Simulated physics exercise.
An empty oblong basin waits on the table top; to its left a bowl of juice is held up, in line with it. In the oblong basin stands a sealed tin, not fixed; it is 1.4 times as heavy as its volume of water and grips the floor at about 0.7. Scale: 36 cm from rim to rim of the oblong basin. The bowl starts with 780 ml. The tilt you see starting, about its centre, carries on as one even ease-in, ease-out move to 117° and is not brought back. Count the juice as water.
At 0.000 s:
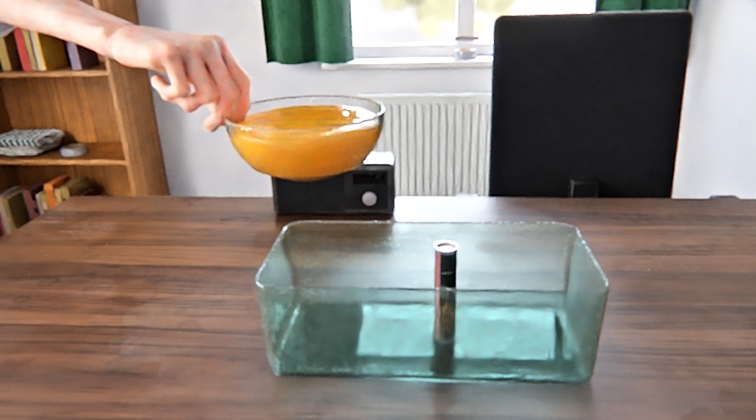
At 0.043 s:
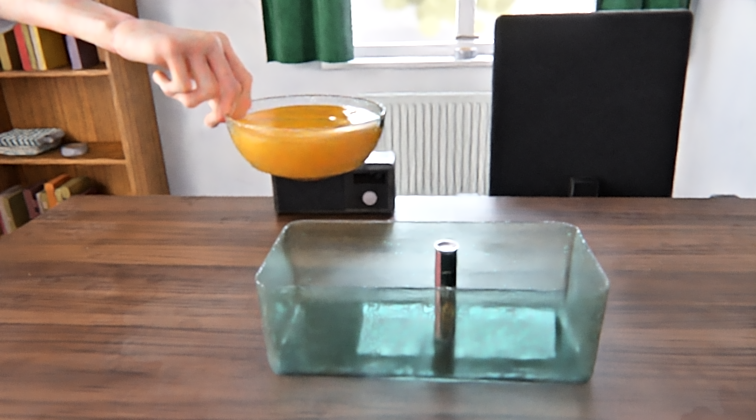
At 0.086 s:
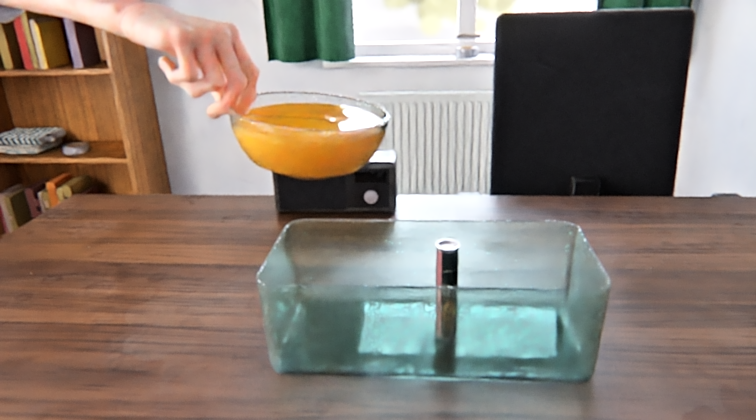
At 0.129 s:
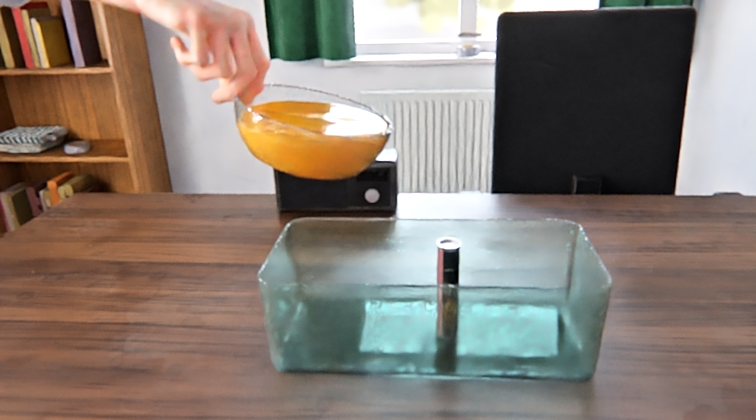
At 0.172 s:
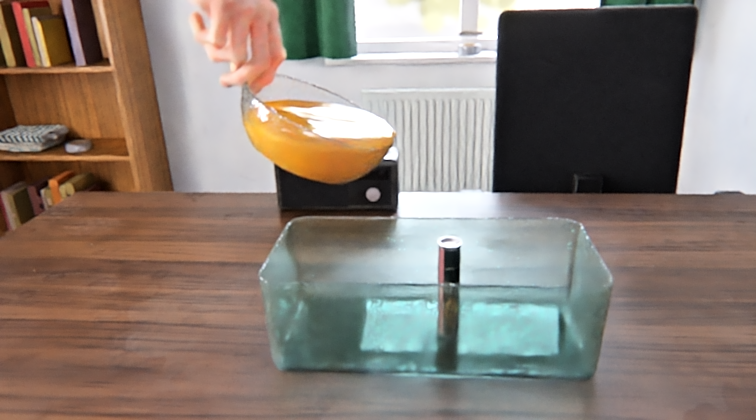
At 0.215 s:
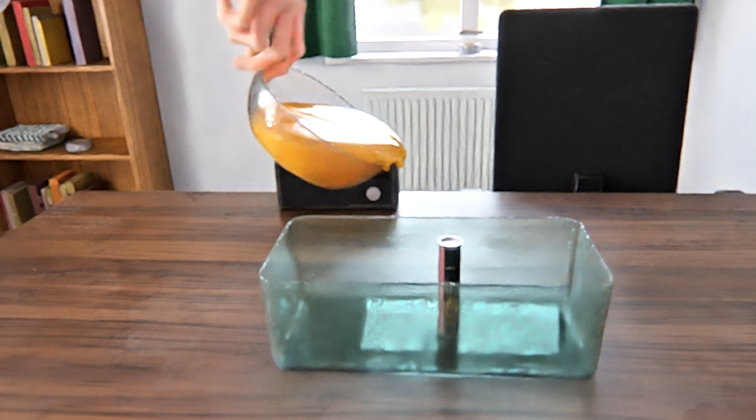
In a bright room with a bookcase, green curtains and a white radiator, a wooden table is seen from its front edge, slightly above. A clear bowl of orange juice is held by a hand at left, above an oblong greenish glass basin with a dark upright tin inside, a black box behind. The hand rises, tilting the bowl rightward until juice reaches its lip.
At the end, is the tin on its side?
It topples.
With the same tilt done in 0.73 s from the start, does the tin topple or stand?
The tin remains upright.
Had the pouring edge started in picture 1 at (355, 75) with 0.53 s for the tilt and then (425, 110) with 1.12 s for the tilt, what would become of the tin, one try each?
First it falls; then it remains upright.
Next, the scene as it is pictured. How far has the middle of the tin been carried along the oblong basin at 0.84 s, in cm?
Some 5 cm.
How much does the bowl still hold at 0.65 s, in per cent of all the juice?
About 0 per cent.
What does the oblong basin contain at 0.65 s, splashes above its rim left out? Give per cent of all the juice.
Some 98 per cent.
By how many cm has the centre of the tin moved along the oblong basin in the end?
Some 9.0 cm.
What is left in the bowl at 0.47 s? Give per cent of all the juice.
Near 1 in a hundred.
After 0.47 s the tilt is 110° and 1 per cent is still to pour; the tin stands where it began.
After 0.65 s the tilt is 117° and 0 per cent is still to pour; the tin leans 13°.
After 0.84 s the tilt is 117° and 0 per cent is still to pour; the tin leans 29°.
After 1.05 s the tilt is 117° and 0 per cent is still to pour; the tin lies on its side.
In the end the tin lies on its side.
